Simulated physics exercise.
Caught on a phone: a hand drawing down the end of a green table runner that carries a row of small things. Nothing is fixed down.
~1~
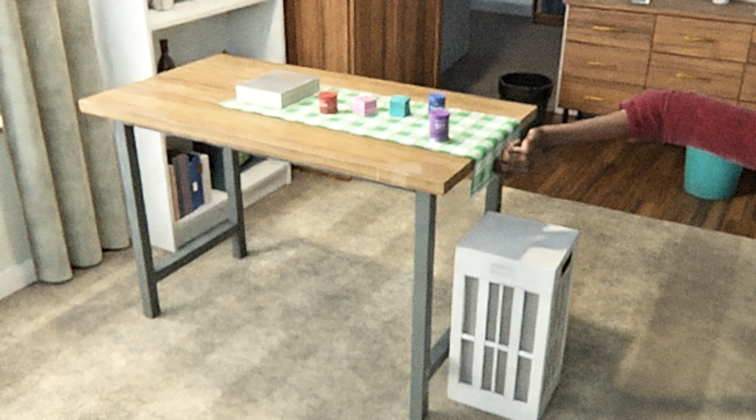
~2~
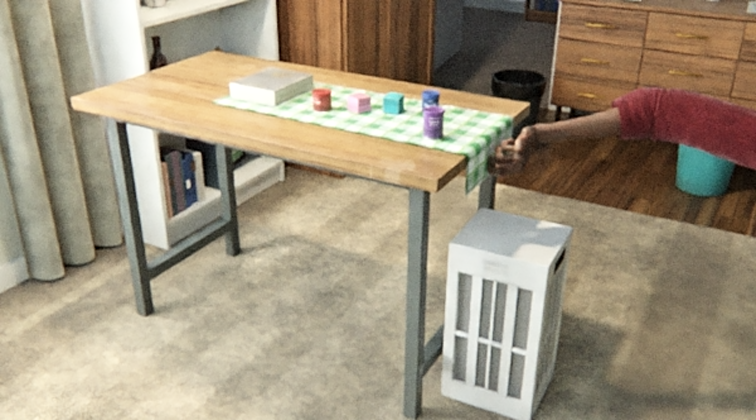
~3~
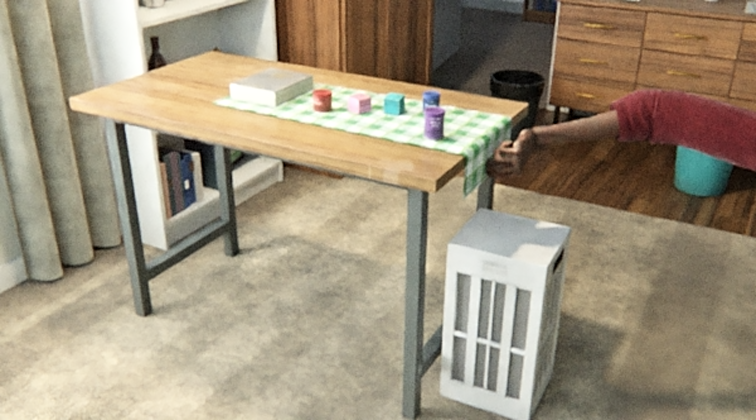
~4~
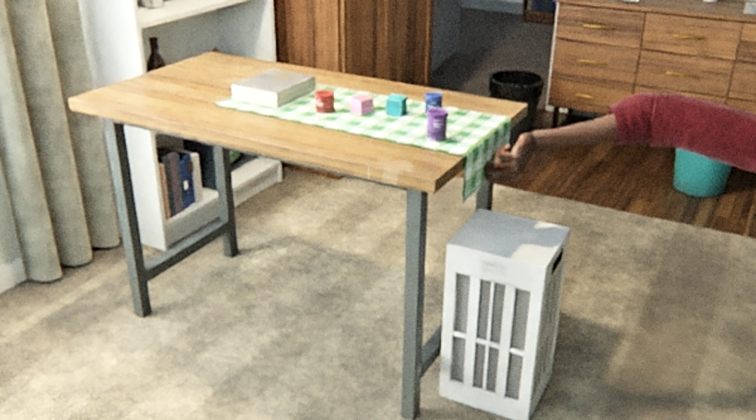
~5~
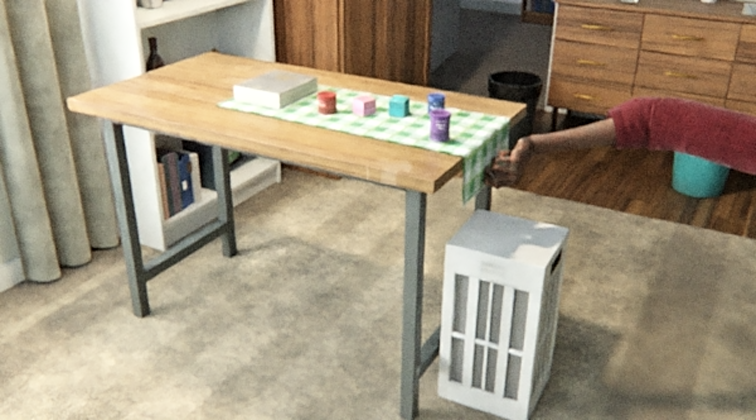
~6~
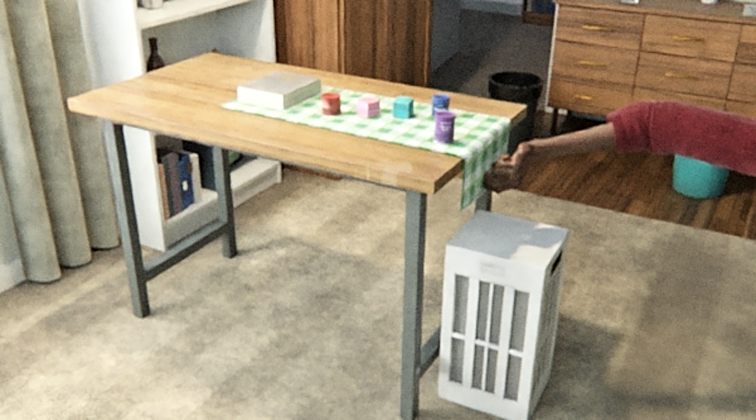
The footage shows a hand at the right gripping the hanging end of a green checked runner on a wooden table and drawing it slightly downward, while the small colourful pots and cubes on it shift a little to the right.
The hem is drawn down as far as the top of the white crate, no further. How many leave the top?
Over the edge go one.
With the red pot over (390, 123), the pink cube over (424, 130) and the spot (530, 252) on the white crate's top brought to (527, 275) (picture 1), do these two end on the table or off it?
The red pot does not fall; the pink cube drops off.
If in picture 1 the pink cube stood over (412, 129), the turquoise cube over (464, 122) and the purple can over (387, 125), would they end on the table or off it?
The pink cube stays on, the turquoise cube comes down, the purple can survives.
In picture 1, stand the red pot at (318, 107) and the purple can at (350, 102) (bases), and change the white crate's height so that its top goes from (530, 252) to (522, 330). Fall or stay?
The red pot holds on, the purple can stays on.
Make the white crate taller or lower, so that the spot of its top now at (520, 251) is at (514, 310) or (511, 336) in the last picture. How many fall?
It would be 3 and 4.
A little later, hem near (484, 212); all still up.
Next, hem on the crate; purple can gone.
When it is over, hem on the crate; purple can gone. The table loses one.
